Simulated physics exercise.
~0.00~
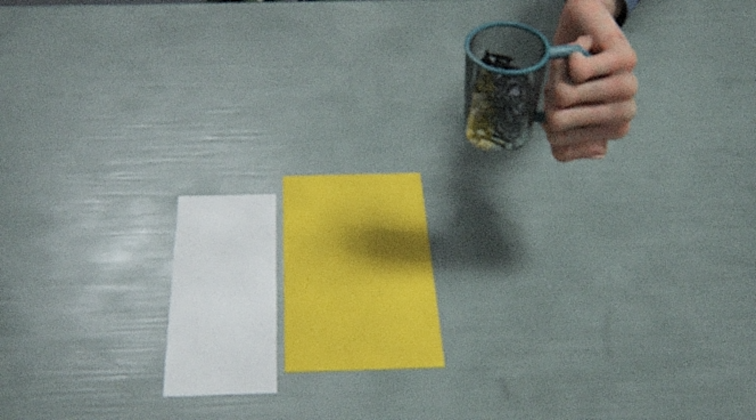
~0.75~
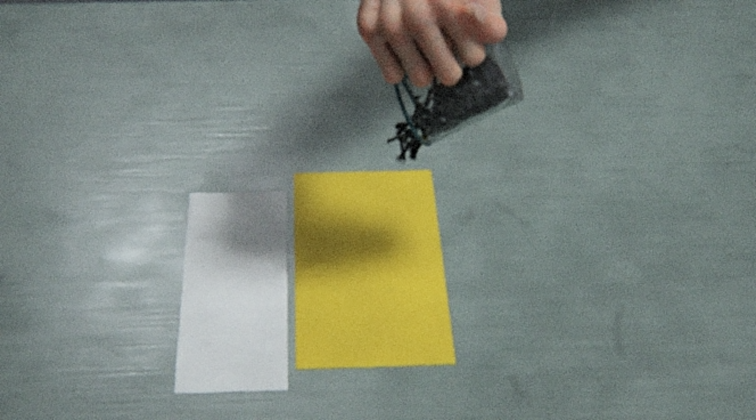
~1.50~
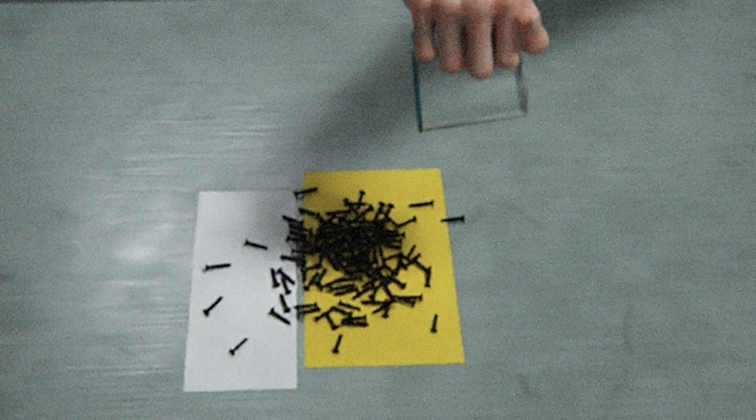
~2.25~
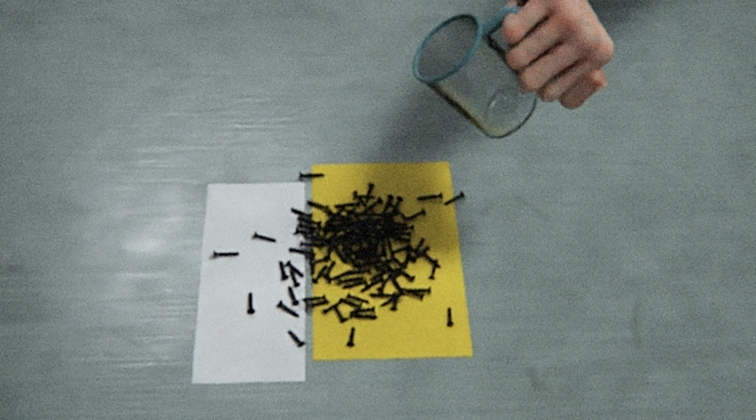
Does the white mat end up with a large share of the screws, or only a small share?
The white mat ends up with only a small share of the screws, as most of them lie heaped on the yellow mat.
